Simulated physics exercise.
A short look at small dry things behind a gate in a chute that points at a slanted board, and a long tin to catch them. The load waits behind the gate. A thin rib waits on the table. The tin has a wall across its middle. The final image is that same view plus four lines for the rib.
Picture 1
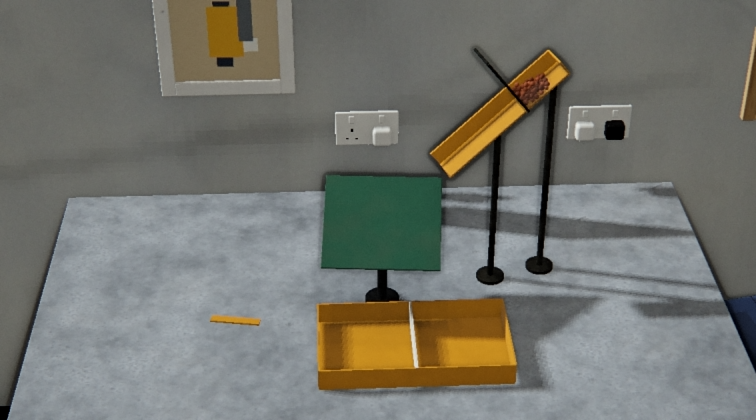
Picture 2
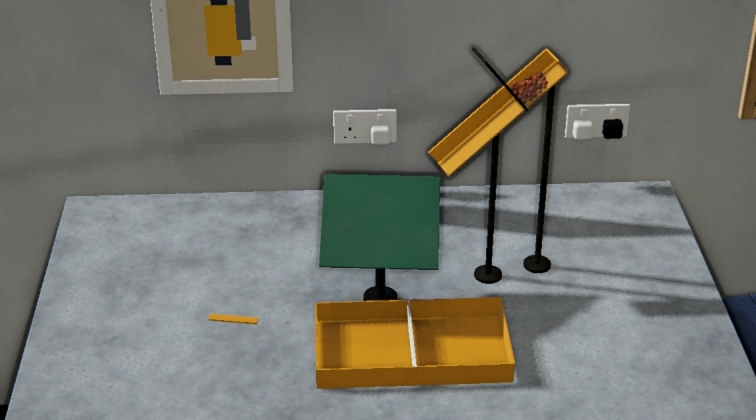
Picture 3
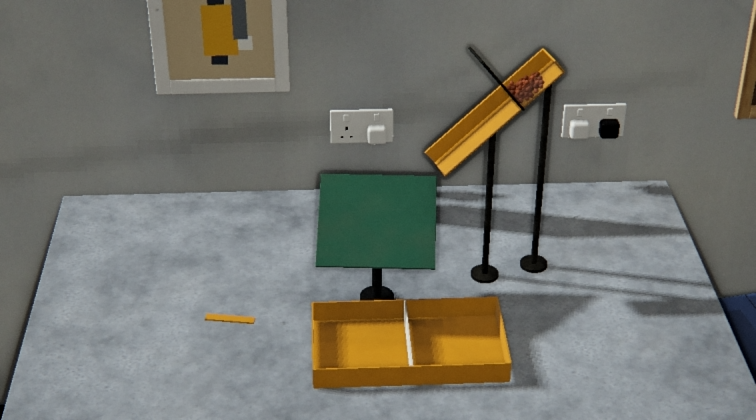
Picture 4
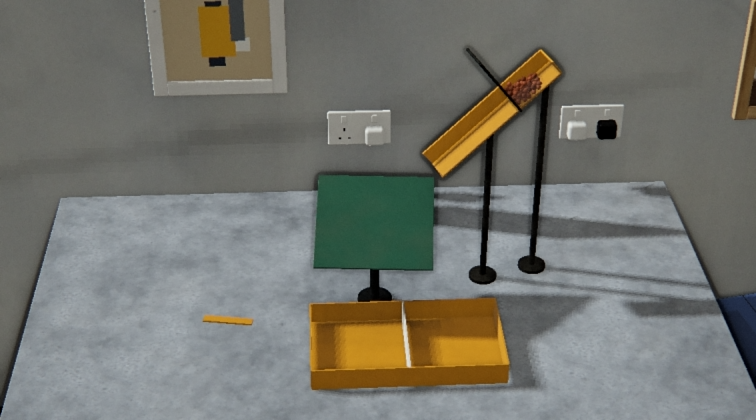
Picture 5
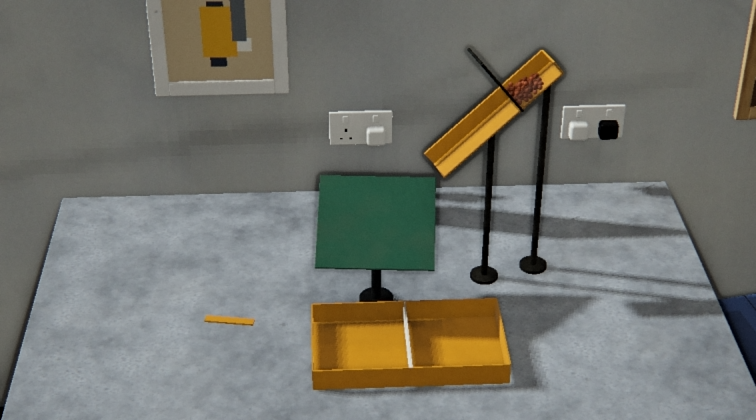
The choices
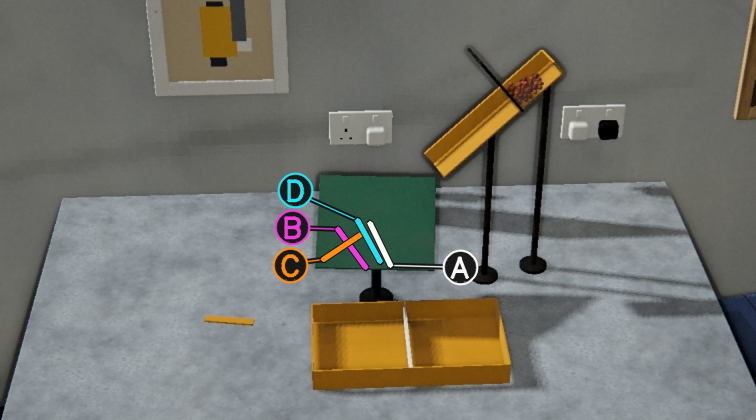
Small reddish-brown pieces sit still behind a gate in a sloping chute above a green board.
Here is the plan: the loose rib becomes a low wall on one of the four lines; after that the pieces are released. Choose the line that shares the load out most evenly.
Go for A.
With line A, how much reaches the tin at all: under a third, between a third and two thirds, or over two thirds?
It is over two thirds.
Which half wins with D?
Left.
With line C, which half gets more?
Left.
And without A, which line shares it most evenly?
The answer is D.
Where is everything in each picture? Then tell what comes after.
In the first frame, load behind the gate (529, 88), clay pellets; lip of the chute (445, 171), sloping fairly steeply.
In the second frame, middle of the board (380, 221), tilted fairly steeply; middle of its low edge (379, 268); of its high edge (382, 175).
In the third frame, front corners of the tin (313, 369) and (511, 363); front end of its middle wall (412, 366).
In the fourth frame, middle of the load (521, 87); lip (438, 171).
In the fifth frame, middle of the load (523, 88); lip (439, 171).
On the marked copy, line A from (370, 223) to (390, 265); line B from (337, 229) to (365, 267); line C from (364, 232) to (323, 259); line D from (357, 220) to (380, 261).
Choosing A, of what is caught, roughly a third in the left half, roughly two thirds in the right.
Choosing B, of what is caught, every piece in the left half, not one piece in the right.
Choosing C, of what is caught, every piece in the left half, not one piece in the right.
Choosing D, of what is caught, the larger part in the left half, roughly a quarter in the right.
